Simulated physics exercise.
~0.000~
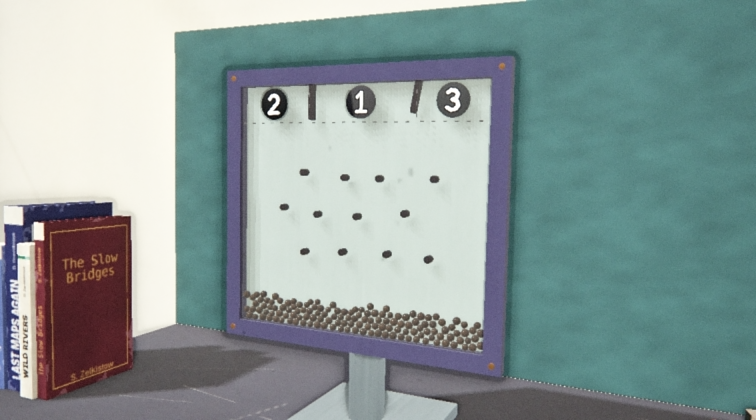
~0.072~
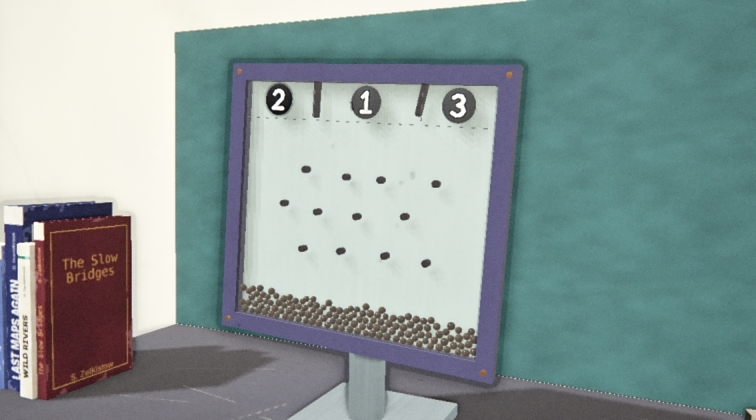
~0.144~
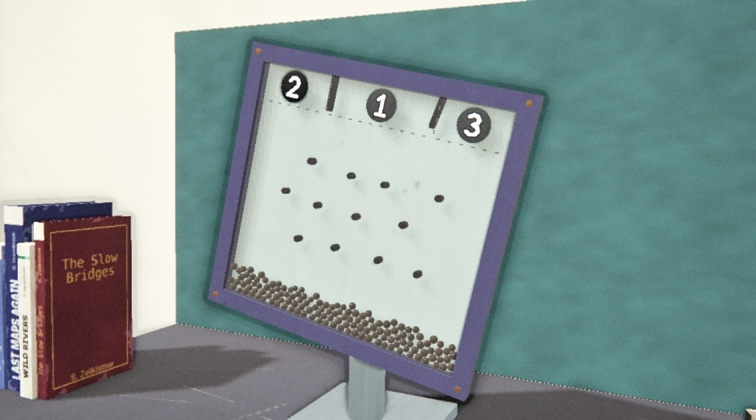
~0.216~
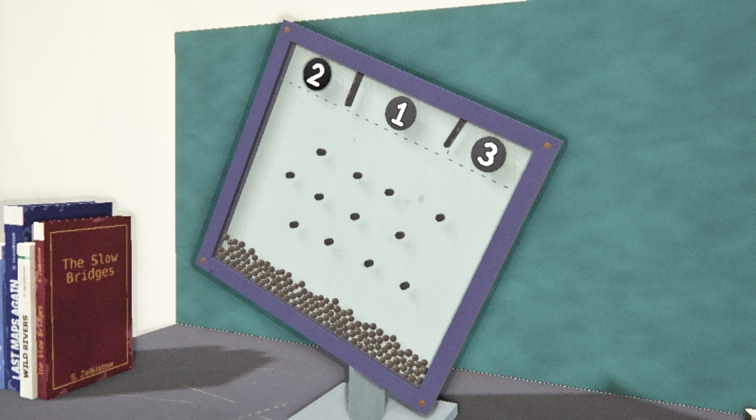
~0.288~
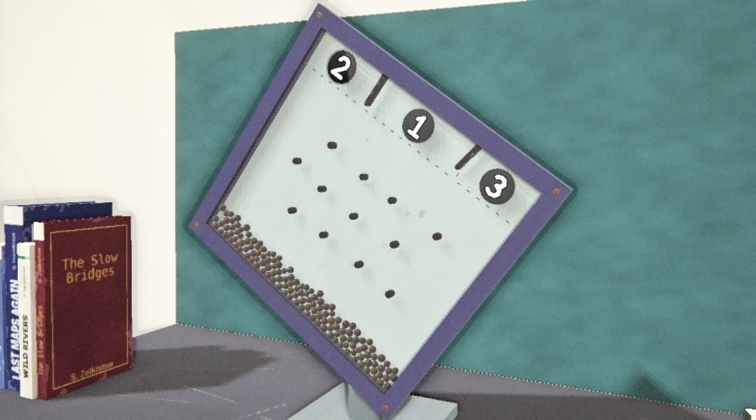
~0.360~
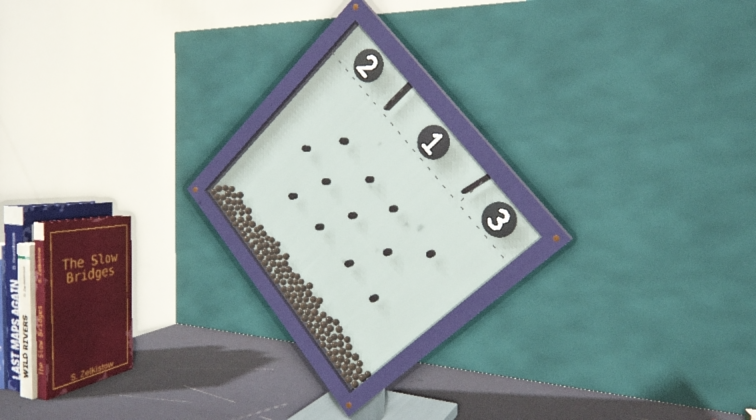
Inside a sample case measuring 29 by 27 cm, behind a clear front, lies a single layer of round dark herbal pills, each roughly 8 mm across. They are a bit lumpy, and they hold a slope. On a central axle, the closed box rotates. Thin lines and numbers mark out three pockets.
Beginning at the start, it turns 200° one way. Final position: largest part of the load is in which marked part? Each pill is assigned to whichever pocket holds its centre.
Marked 1.
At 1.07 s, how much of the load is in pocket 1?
That part holds about 0 percent of it.
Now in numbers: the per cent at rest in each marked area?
Pocket 1 50, pocket 2 0, pocket 3 35.
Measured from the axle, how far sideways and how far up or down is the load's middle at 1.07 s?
About 9 cm left and 9 cm below.
After 0.72 s, it stands 105° clockwise; the pills' middle is 9 cm left of and 9 cm below the centre; nothing in the marked areas.
After 1.07 s, it stands 162° clockwise; the pills' middle is 9 cm left of and 9 cm below the centre; no. 3, 35 %.
After 1.38 s, it has come round 200° clockwise; the pills' middle is 11 cm left of and 7 cm below the centre; no. 1, 30 %, no. 3, 35 %.
All still by 2.3 s, it has come round 200° clockwise; no. 1, 50 %, no. 2, 0 %, no. 3, 35 %, elsewhere 15 %.
